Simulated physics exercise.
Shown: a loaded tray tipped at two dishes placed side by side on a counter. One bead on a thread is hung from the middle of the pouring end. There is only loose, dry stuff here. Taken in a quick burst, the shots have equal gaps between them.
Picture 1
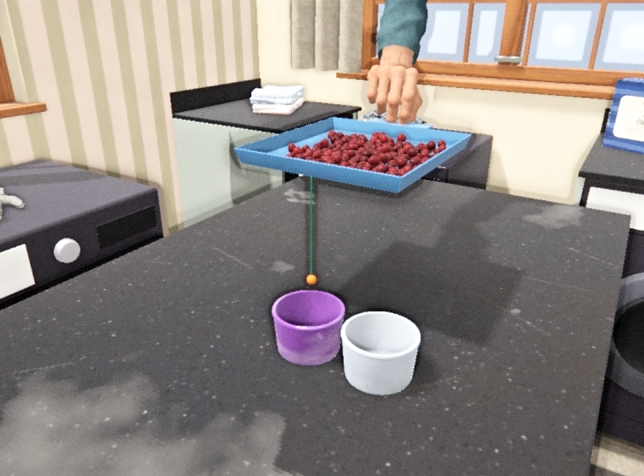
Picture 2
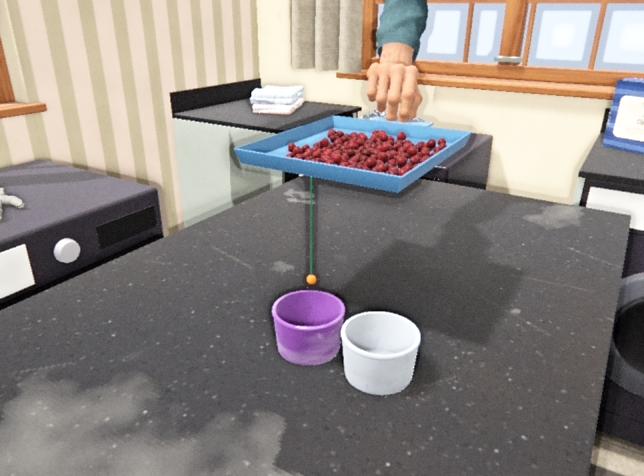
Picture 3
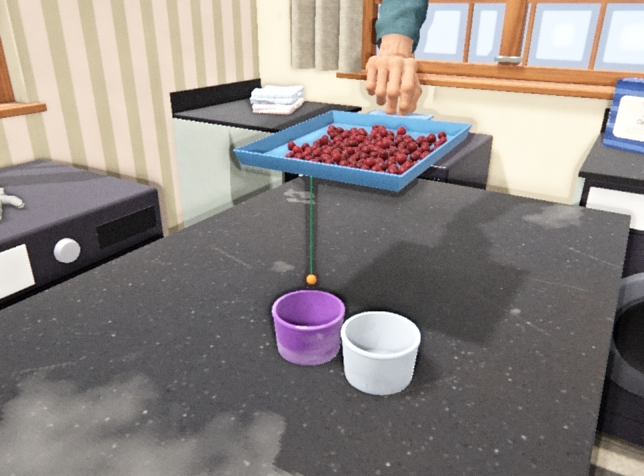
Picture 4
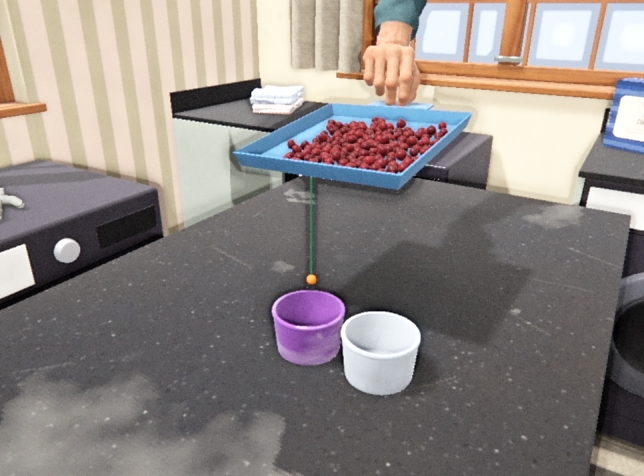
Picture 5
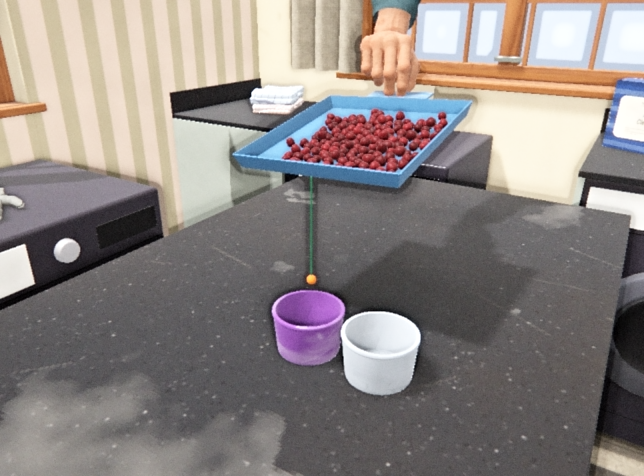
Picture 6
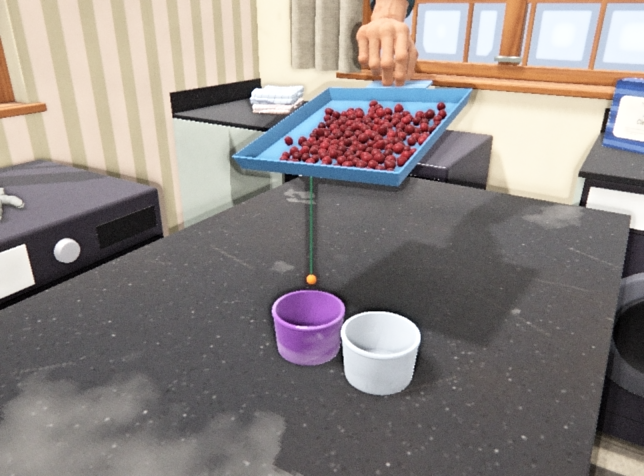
A hand slowly raised the far end of a blue tray of dark red cherries, tilting it toward the viewer above purple and white dishes, while a hanging orange bead stayed still.
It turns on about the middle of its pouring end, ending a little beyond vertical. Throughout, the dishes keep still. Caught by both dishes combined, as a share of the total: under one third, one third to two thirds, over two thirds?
Under one third.
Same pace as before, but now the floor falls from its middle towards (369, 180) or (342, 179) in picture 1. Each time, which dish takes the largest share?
Try one - the dish to the right; try two - the dish to the right.
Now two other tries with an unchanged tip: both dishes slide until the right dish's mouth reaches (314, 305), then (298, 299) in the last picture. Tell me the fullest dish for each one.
Run 1: The one on the left side. Run 2: The one on the left side.
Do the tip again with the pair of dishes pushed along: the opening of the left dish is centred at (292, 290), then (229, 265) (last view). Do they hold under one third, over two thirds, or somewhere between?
Run 1 - under a third; run 2 - below one third.
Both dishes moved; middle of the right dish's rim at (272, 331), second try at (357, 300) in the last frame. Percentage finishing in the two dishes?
20 and 0 %.
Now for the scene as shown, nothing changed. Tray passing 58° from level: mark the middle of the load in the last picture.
Somewhere near pixel (316, 132).
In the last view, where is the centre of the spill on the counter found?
Middle in the last view: Roughly (218, 334).
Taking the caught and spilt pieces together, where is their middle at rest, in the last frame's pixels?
Close to (232, 333) in the last view.
Just after the last frame, tray tipped steeply; almost all on the tray; just a few in the air.
A moment on, tray tipped right over; about a tenth on the tray; about a tenth in the left dish; roughly half outside both; roughly a quarter in the air.
Further on, tray tipped past a quarter turn; about a tenth in the left dish; the larger part outside both.
When it is over, tray tipped past a quarter turn; not one in the right dish; about a tenth in the left dish; the larger part outside both.
